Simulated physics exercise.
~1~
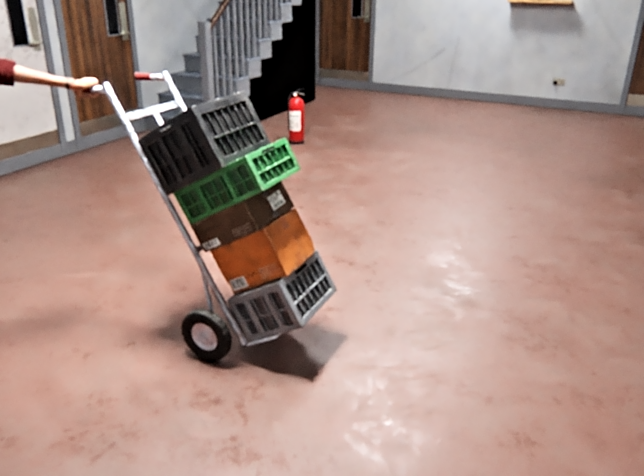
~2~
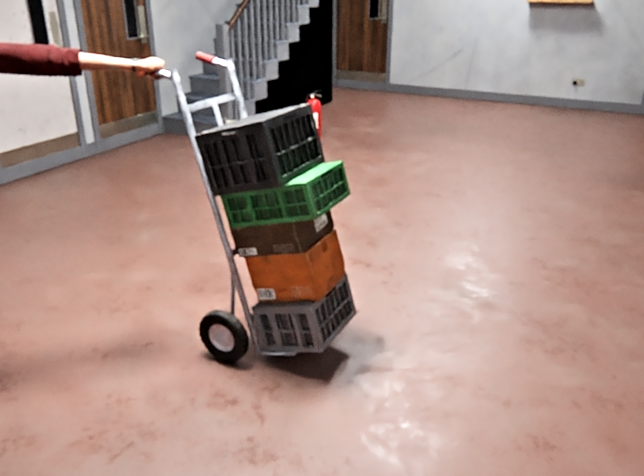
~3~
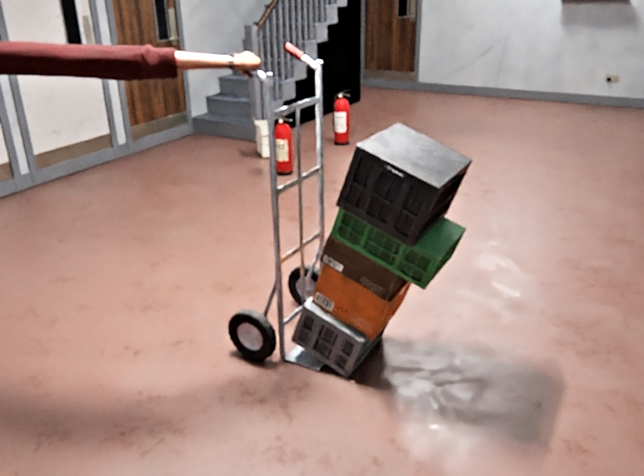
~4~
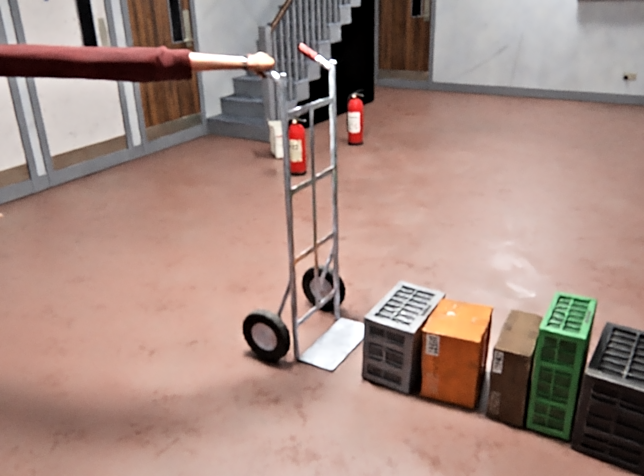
The clip shows a hand swinging a tilted hand truck upright, its stack of grey, orange, brown, green and black crates and boxes tipping forward off it to the right. The truck ends upright, still held, with all five items lying in a row on the floor.
